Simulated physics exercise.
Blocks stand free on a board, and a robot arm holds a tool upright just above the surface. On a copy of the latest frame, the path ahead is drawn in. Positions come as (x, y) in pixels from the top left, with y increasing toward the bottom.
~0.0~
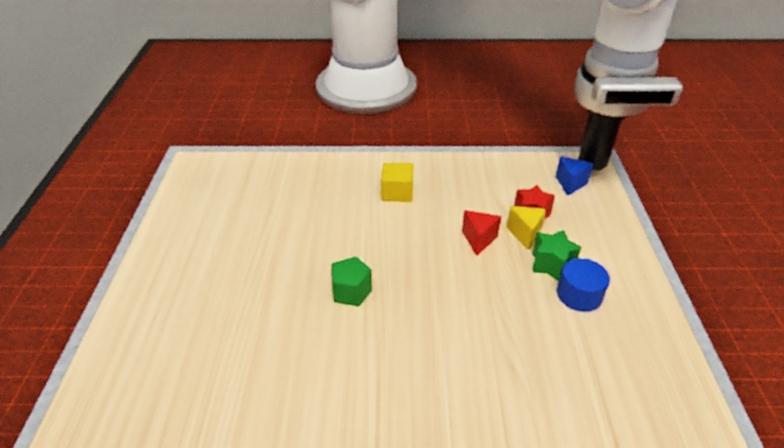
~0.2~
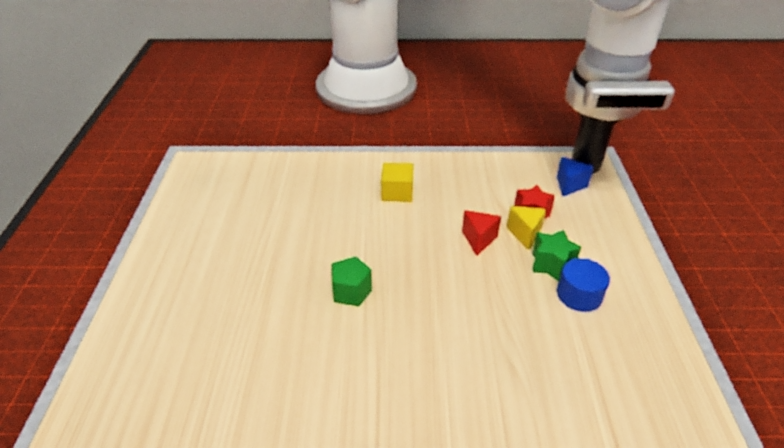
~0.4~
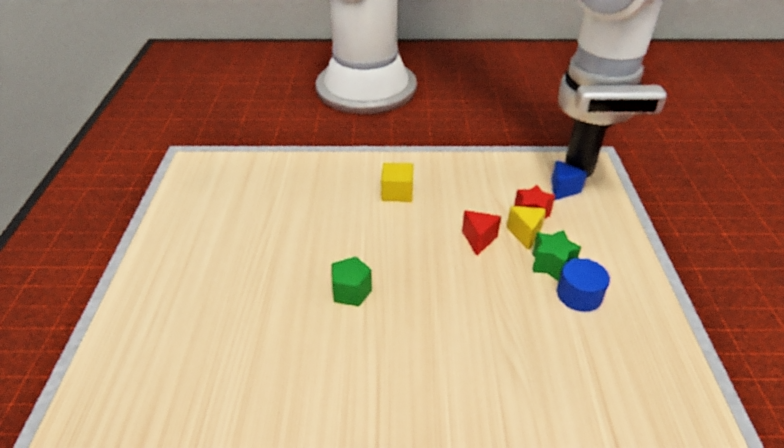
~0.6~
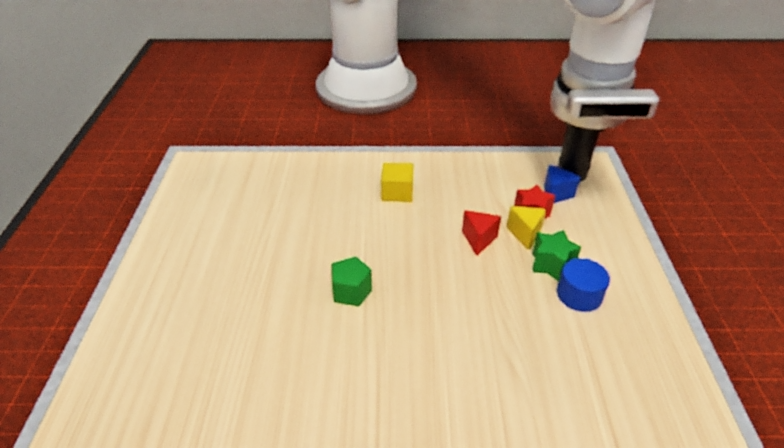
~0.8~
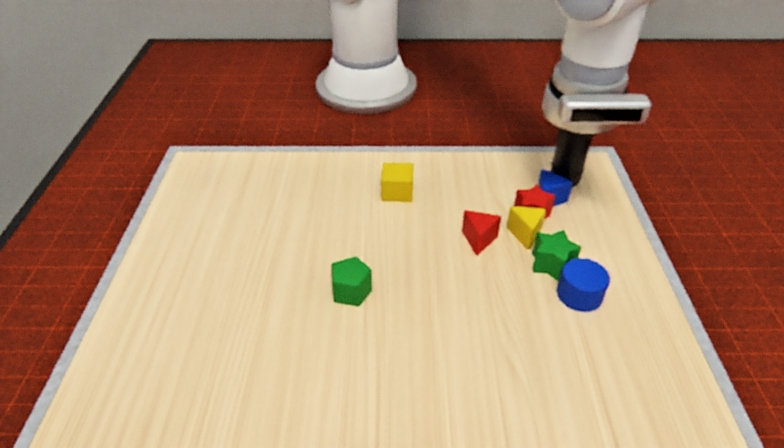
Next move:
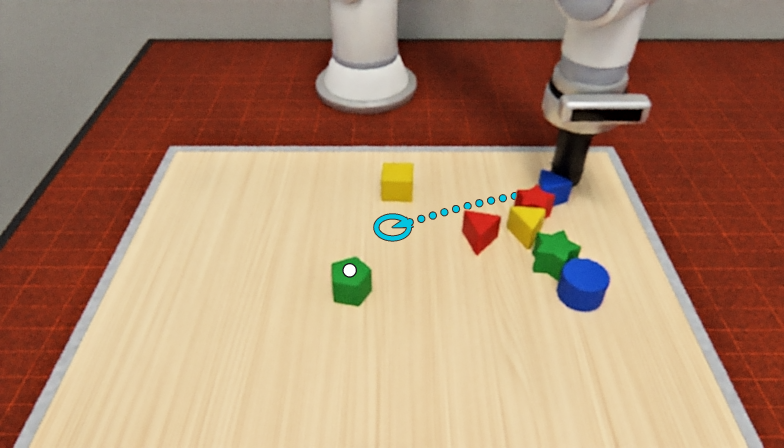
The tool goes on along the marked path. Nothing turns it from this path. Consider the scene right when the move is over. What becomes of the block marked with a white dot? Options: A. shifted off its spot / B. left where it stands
It's B.
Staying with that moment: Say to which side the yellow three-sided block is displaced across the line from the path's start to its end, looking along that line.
Answer: Leftward.
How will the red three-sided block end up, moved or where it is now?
In the end it has not been moved.
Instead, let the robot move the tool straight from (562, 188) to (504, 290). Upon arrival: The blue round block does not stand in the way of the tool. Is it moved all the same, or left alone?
The blue round block moves.
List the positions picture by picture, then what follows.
Tool's lower end at (592, 163); green five-sided block at (350, 270); yellow square block at (398, 171); red three-sided block at (482, 219); yellow three-sided block at (529, 214); red star at (536, 196); blue three-sided block at (576, 164), in the first picture.
Tool at (585, 166); blue three-sided block at (575, 166), in the second picture.
Tool at (578, 170); blue three-sided block at (568, 170), in the third picture.
Tool at (571, 175); blue three-sided block at (560, 175), in the fourth picture.
Tool at (564, 179); green five-sided block at (350, 270); yellow square block at (398, 171); red three-sided block at (482, 219); yellow three-sided block at (529, 214); red star at (536, 196); blue three-sided block at (553, 179), in the fifth picture.
Drawn move, from (562, 188) over (506, 198) and (450, 211) to (393, 227); the dot is on the green five-sided block.
The first path, step by step. One third of the way, tool at (508, 189); yellow three-sided block at (522, 235), turned 20° anticlockwise; red star at (516, 215), turned 25° anticlockwise; blue three-sided block at (514, 194), turned 50° anticlockwise.
Two thirds of the way, tool at (450, 202); yellow three-sided block at (522, 235), turned 20° anticlockwise; red star at (516, 215), turned 25° anticlockwise; blue three-sided block at (514, 195), turned 55° anticlockwise.
At the end, tool at (393, 218); green five-sided block still; yellow square block still; red three-sided block still; yellow three-sided block at (522, 235), turned 20° anticlockwise; red star at (516, 215), turned 25° anticlockwise; blue three-sided block at (514, 195), turned 55° anticlockwise.
